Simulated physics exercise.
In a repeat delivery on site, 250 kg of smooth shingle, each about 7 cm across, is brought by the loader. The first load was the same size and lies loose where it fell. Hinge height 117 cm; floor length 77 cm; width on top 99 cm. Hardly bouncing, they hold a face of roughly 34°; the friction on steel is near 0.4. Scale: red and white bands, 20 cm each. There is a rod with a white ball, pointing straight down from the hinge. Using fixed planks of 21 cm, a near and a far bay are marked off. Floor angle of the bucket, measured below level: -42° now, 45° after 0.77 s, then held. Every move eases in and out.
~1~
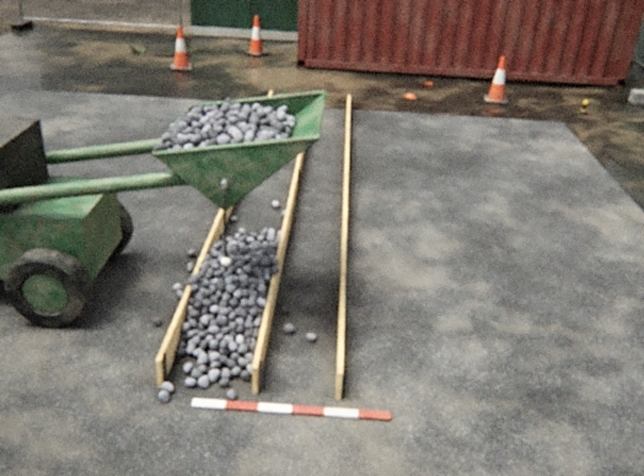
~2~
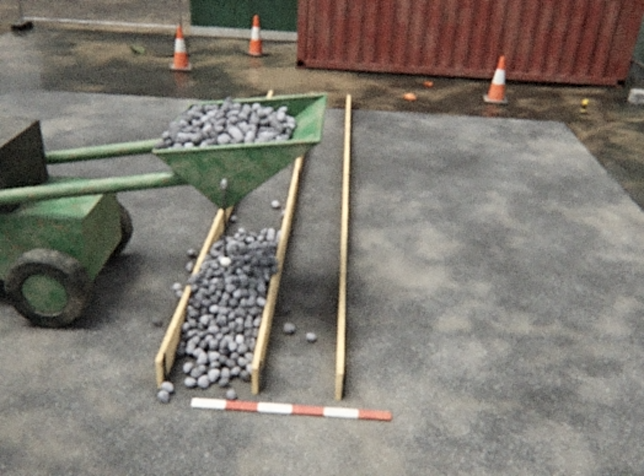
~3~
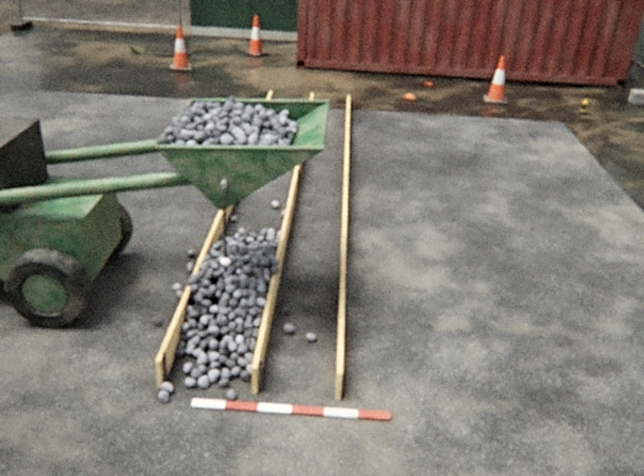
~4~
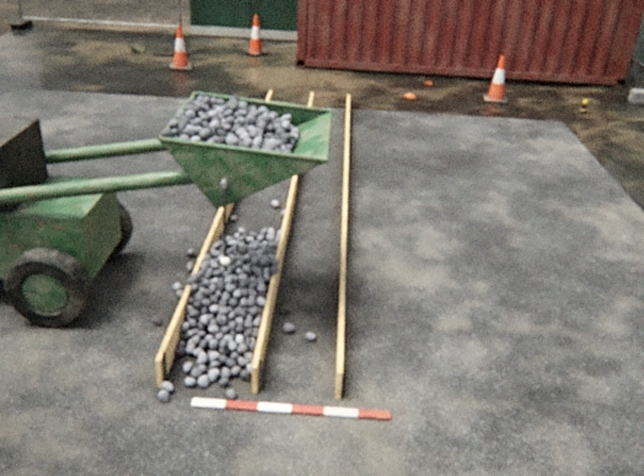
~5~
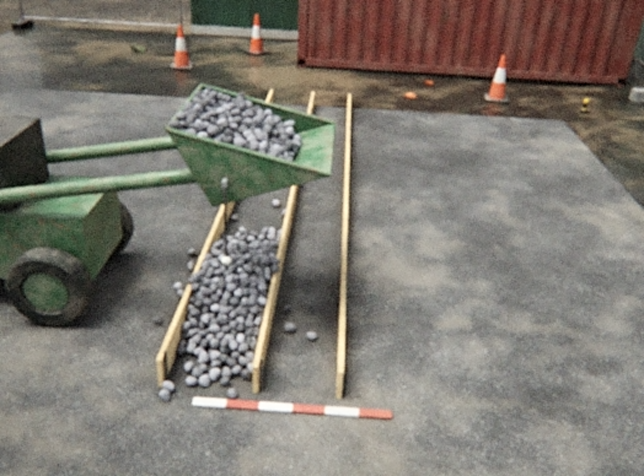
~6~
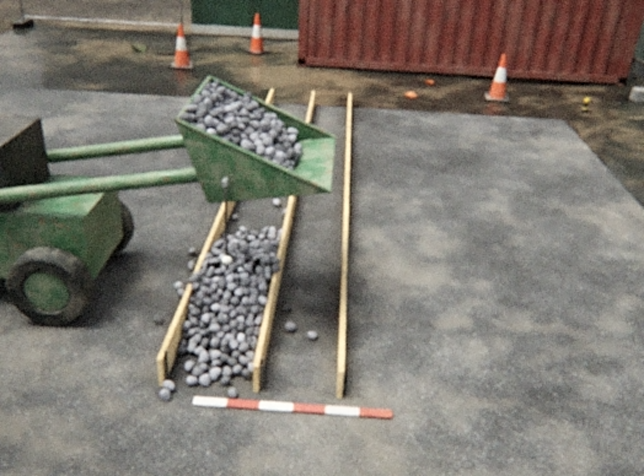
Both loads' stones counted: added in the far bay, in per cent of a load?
67 per cent.
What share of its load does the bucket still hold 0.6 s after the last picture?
Roughly 60 per cent remains inside.
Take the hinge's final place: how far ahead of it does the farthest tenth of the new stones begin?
That's roughly 140 cm.
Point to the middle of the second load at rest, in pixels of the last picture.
Their centre rests close to (328, 299).
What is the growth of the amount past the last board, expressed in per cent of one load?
Roughly 35 per cent of a load.
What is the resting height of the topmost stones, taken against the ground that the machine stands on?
I'd say close to 30 cm above the ground.
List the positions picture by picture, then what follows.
The bucket is at -42°, its lip at (319, 138); the top of the load is at (237, 114). The earlier load is highest near (228, 267), 26 cm above ground level, 1 % short of the bays, 99 % in the near bay, 1 % in the far bay, in the first picture.
The bucket is at -40°, its lip at (320, 141); the top of the load is at (236, 114), in the second picture.
The bucket is at -36°, its lip at (324, 149); the top of the load is at (231, 113), in the third picture.
The bucket is at -28°, its lip at (327, 160); the top of the load is at (212, 108), in the fourth picture.
The bucket is at -20°, its lip at (331, 175); the top of the load is at (207, 102), in the fifth picture.
The bucket is at -9°, its lip at (331, 192); the top of the load is at (211, 93), in the sixth picture.
Then, 0.3 s after the last picture the floor is at 32°; in per cent of one load, 100 in the bucket, 1 short of the bays, 99 in the near bay, 1 in the far bay; the foremost stones are at (300, 230).
Then, 0.6 s after the last picture the floor is at 45°; in per cent of one load, 58 in the bucket, 1 short of the bays, 99 in the near bay, 43 in the far bay; the foremost stones are at (338, 270).
Then, 0.9 s after the last picture the floor is at 45°; in per cent of one load, 4 in the bucket, 1 short of the bays, 99 in the near bay, 73 in the far bay, 25 past the last board; the foremost stones are at (428, 307).
Then, 3.3 s after the last picture the floor is at 45°; in per cent of one load, 0 in the bucket, 1 short of the bays, 99 in the near bay, 68 in the far bay, 33 past the last board; the foremost stones are at (625, 329). Net gain in the far bay, 67.
